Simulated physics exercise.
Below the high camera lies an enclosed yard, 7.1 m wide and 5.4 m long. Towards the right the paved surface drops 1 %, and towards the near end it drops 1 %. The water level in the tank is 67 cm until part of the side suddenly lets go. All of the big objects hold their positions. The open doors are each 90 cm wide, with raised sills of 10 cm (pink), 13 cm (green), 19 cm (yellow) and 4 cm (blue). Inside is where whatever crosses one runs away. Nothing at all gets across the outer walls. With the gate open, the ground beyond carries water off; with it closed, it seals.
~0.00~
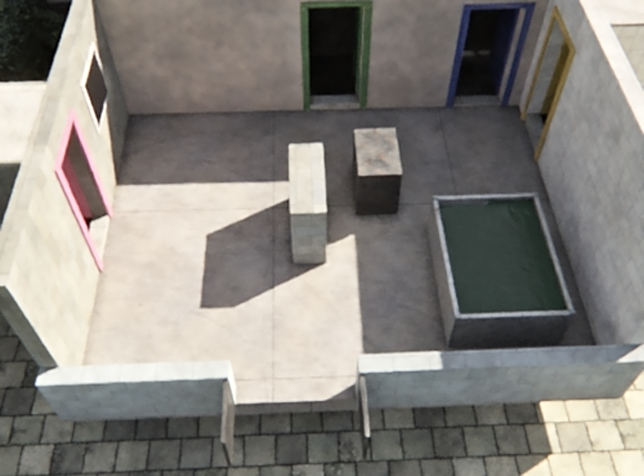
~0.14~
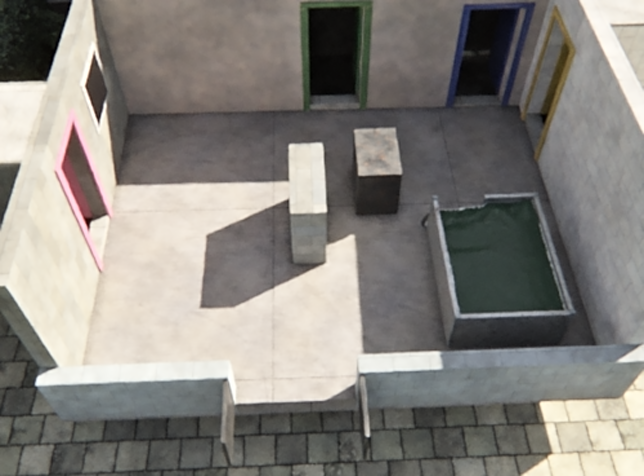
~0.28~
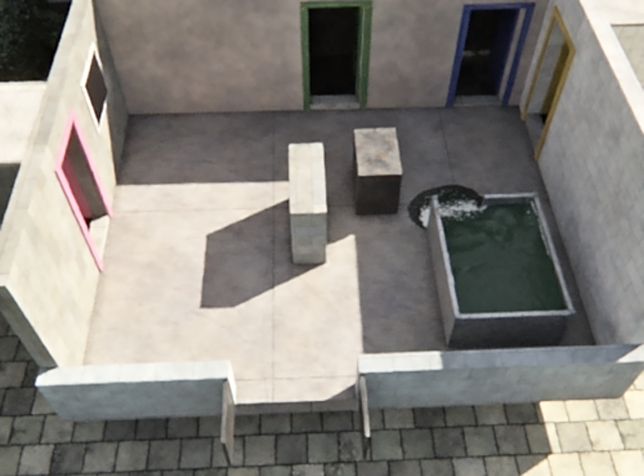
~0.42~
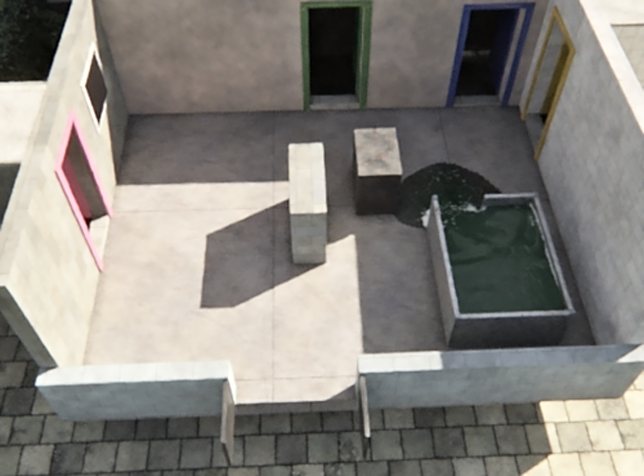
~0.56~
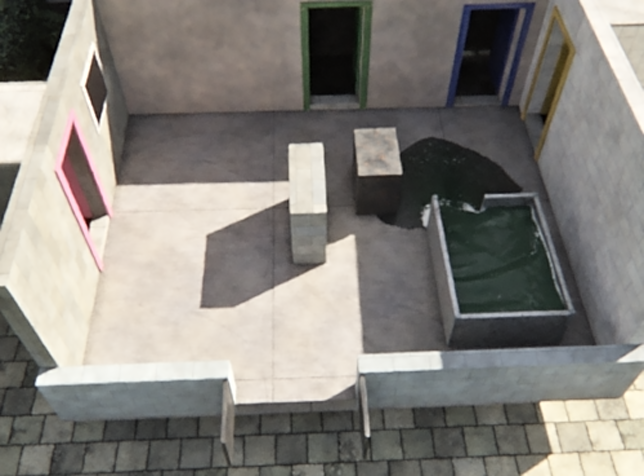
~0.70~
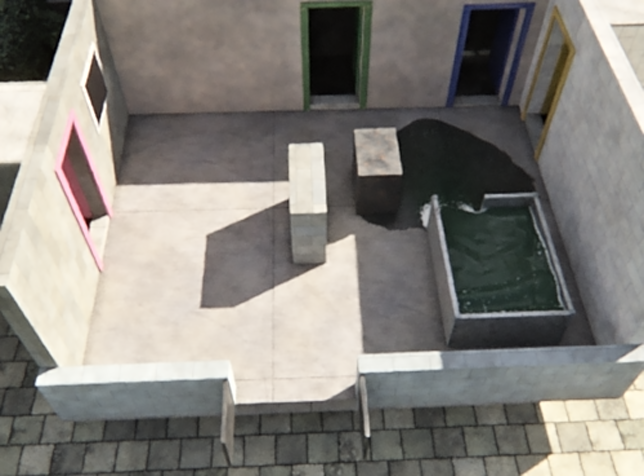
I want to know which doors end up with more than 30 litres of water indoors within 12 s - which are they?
Pink door: Fails to top it; green door: Fails to top it; yellow door: Fails to top it; blue door: Tops it.
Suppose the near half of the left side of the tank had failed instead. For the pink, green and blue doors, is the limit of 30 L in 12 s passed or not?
Pink: Within the limit; green: Within the limit; blue: Within the limit.
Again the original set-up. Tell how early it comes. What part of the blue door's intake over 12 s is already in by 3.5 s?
I'd put it at about 50 per cent by that point.
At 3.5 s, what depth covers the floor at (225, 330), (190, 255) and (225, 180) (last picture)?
The depths come out at 0, 0 and 2 centimetres, in the order listed.
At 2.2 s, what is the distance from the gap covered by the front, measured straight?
4.4 m.
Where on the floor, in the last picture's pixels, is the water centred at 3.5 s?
Centre: Roughly (449, 212) px.
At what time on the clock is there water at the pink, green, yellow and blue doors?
Times: Pink 5.0 seconds, green 1.3 seconds, yellow 1.0 seconds, blue 1.0 seconds.
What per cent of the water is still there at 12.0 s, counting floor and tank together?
Around 80 per cent of the water.
After 1.4 s water covers 20 % of the floor and is deepest (33 cm) near (451, 221); pink door not reached, green door 8 cm at the sill, 0 L in, yellow door 6 cm at the sill, 0 L in, blue door 10 cm at the sill, 9 L in.
After 2.2 s water covers 25 % of the floor and is deepest (32 cm) near (409, 114); pink door not reached, green door 13 cm at the sill, 1 L in, yellow door 11 cm at the sill, 0 L in, blue door 19 cm at the sill, 66 L in.
After 3.5 s water covers 40 % of the floor and is deepest (22 cm) near (518, 111); pink door not reached, green door 10 cm at the sill, 3 L in, yellow door 17 cm at the sill, 0 L in, blue door 15 cm at the sill, 156 L in.
After 7.0 s water covers 70 % of the floor and is deepest (15 cm) near (601, 373); pink door 3 cm at the sill, 0 L in, green door 6 cm at the sill, 3 L in, yellow door 9 cm at the sill, 1 L in, blue door 10 cm at the sill, 270 L in.
After 12.0 s water covers 95 % of the floor and is deepest (12 cm) near (601, 373); pink door 2 cm at the sill, 0 L in, green door 3 cm at the sill, 3 L in, yellow door 7 cm at the sill, 1 L in, blue door 6 cm at the sill, 320 L in.
